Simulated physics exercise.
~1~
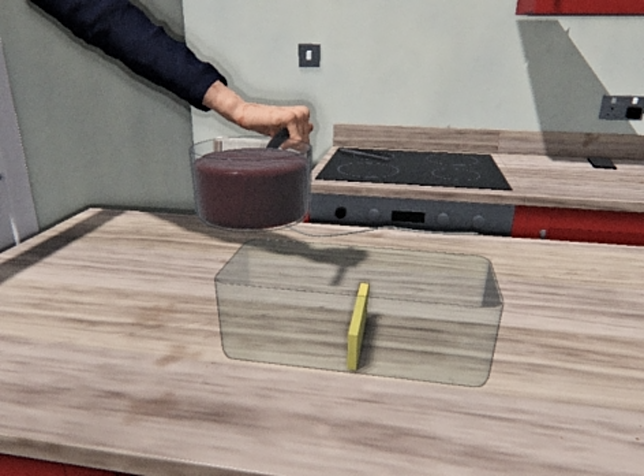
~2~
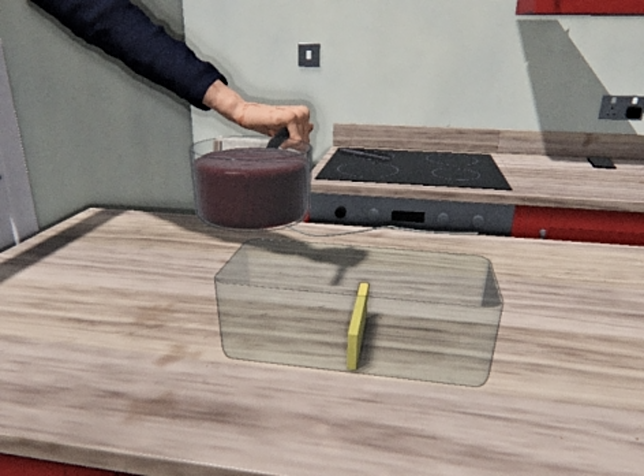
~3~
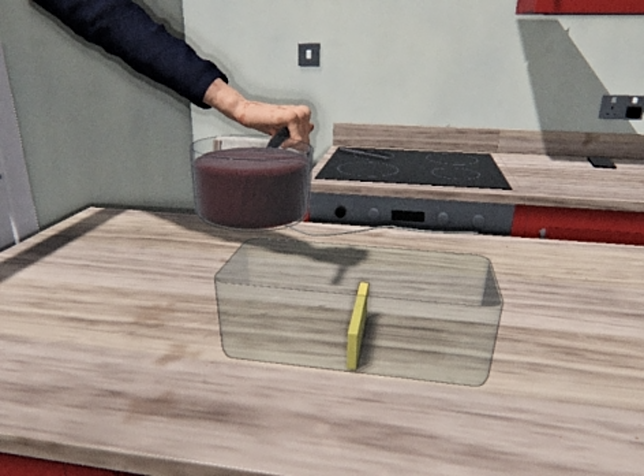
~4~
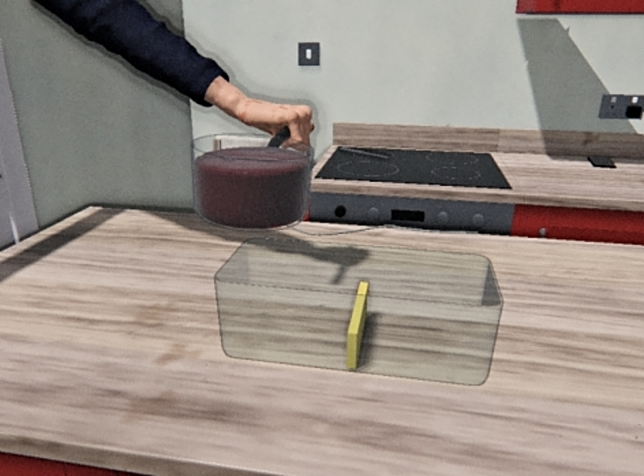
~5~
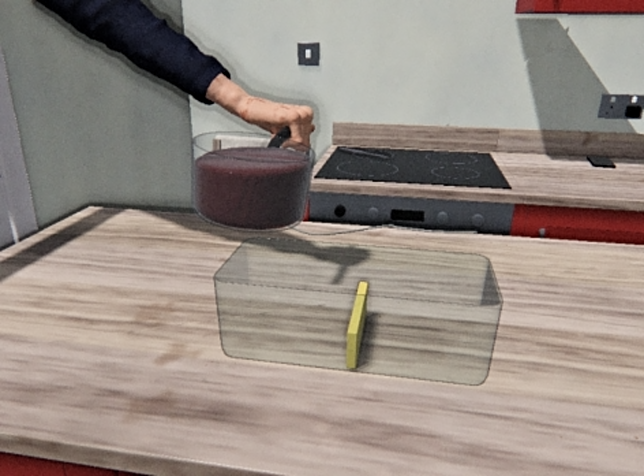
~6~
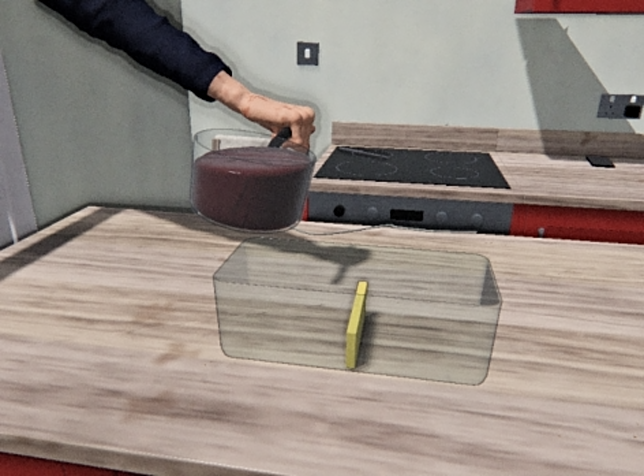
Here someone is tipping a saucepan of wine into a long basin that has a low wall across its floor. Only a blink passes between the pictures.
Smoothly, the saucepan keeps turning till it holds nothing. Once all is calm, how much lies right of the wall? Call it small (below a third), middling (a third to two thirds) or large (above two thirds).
Middling.
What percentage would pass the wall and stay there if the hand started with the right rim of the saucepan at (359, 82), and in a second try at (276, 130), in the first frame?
It comes to about 95 %, followed by about 10 %.
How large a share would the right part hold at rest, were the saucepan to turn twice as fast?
I'd say roughly 40 in every hundred ends up there.
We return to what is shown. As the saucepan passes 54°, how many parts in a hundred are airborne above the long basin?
Share in flight: Approx. 20 %.
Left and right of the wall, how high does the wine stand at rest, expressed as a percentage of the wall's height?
Some 40 per cent left and 50 right.
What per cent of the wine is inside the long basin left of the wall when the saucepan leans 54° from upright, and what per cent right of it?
About 5 per cent on the left and 5 on the right.
A moment on, the saucepan is tipped part way and 70 per cent is still to pour, 4 is left of the wall and 7 right of it.
Next, the saucepan is tipped on its side and 22 per cent is still to pour, 19 is left of the wall and 50 right of it.
Then the saucepan is tipped on its side and 5 per cent is still to pour, 42 is left of the wall and 51 right of it.
Later the saucepan is tipped on its side and 1 per cent is still to pour, 48 is left of the wall and 51 right of it.
In the end 48 per cent lies left of the wall, 51 right of it and 0 outside.
